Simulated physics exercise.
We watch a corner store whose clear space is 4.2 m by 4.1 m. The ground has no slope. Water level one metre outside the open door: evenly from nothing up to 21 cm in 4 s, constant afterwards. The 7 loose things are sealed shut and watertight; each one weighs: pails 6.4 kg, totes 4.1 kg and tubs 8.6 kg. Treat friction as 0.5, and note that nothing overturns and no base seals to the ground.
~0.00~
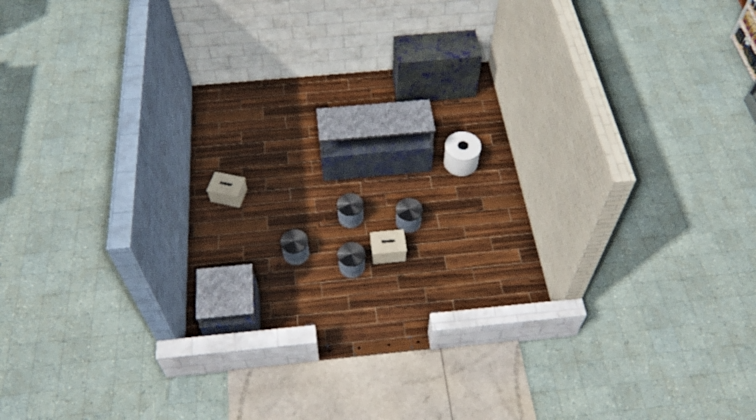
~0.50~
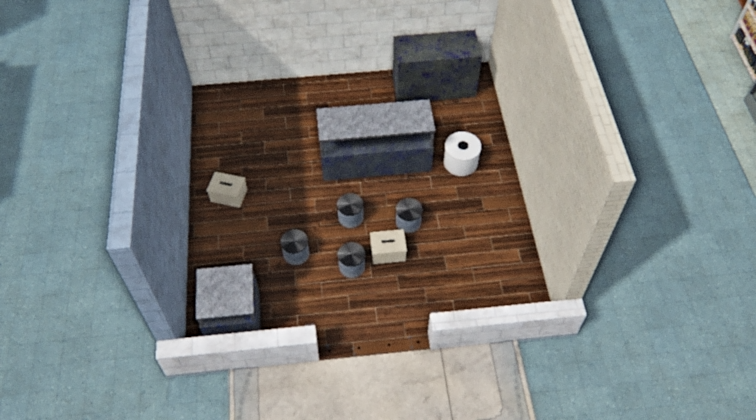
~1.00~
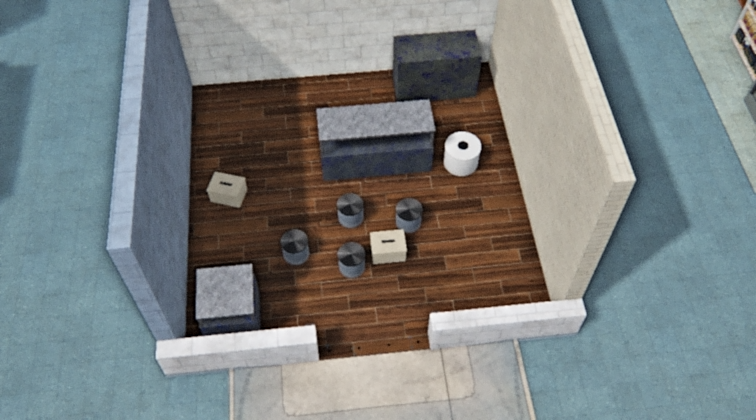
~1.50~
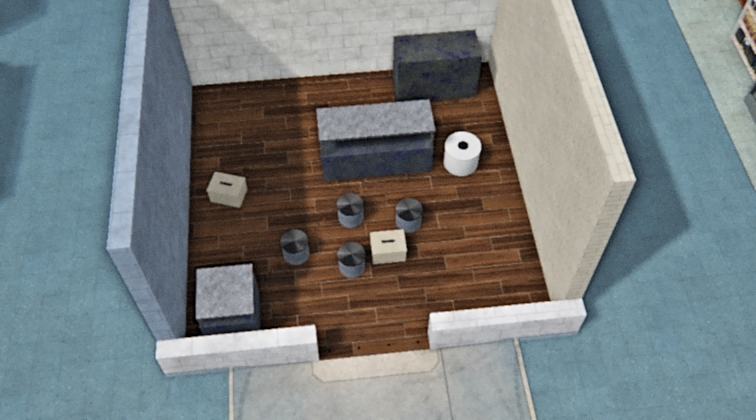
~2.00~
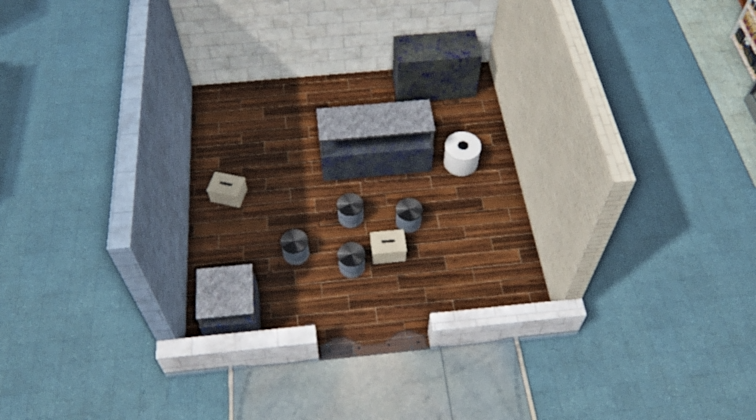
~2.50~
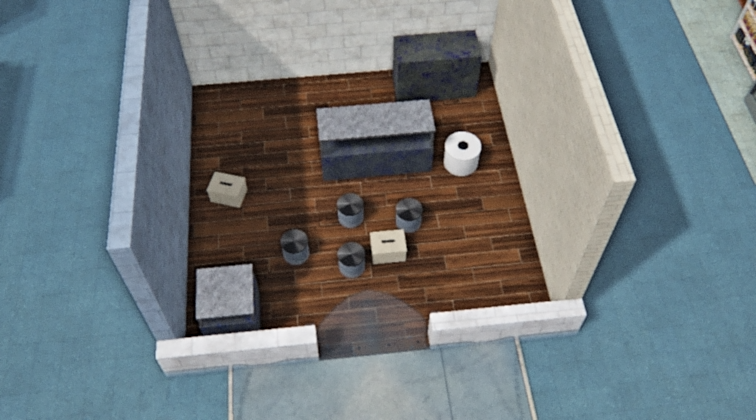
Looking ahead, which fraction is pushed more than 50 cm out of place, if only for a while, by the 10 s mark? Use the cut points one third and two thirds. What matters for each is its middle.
It falls at two thirds or above.
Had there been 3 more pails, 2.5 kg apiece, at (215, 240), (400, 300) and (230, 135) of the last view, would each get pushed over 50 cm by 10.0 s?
Taking them in the given order: Greater, then greater, then greater.
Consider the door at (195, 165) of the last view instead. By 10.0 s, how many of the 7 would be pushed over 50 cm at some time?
In that case the number is 3.
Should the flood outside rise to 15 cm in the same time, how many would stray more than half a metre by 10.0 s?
Result: 5.
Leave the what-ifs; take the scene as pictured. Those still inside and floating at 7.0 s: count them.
At that time, 3.
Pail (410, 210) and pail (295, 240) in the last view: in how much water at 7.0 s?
First roughly 11 cm, second roughly 5 cm.
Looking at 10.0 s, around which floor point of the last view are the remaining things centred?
Near (321, 127).
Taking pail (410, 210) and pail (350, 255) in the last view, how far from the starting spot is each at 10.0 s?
Net displacement, in order: 250 cm; 300 cm.
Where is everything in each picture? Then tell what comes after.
In the first frame, a pail at (351, 254) rests on the ground; a pail at (350, 204), on the bottom; water covers 0.0 m2; 0 of 7 have shifted.
In the second frame, a pail at (351, 254), on the bottom; a pail at (350, 204), on the bottom; 0.0 m2 under water; 0 of 7 have shifted.
In the third frame, a pail at (351, 254) rests on the ground; a pail at (350, 204) rests on the ground; 0.0 m2 under water; 0 of 7 have shifted.
In the fourth frame, a pail at (351, 254) rests on the ground; a pail at (350, 204) rests on the ground; water covers 0.0 m2; 0 of 7 have shifted.
In the fifth frame, a pail at (351, 254), on the bottom; a pail at (350, 204), on the bottom; 0.0 m2 under water; 0 of 7 have shifted.
In the sixth frame, a pail at (351, 254) rests on the ground; a pail at (350, 204) rests on the ground; 0.5 m2 under water; 0 of 7 have shifted.
After 3.5 s 0 of 7 are over 50 cm from their spots; 0 afloat.
After 4.5 s 2 of 7 are over 50 cm from their spots; 0 afloat.
After 7.0 s 6 of 7 are over 50 cm from their spots; 3 afloat.
After 10.0 s 7 of 7 are over 50 cm from their spots, and 7 have been at some point; 7 afloat.
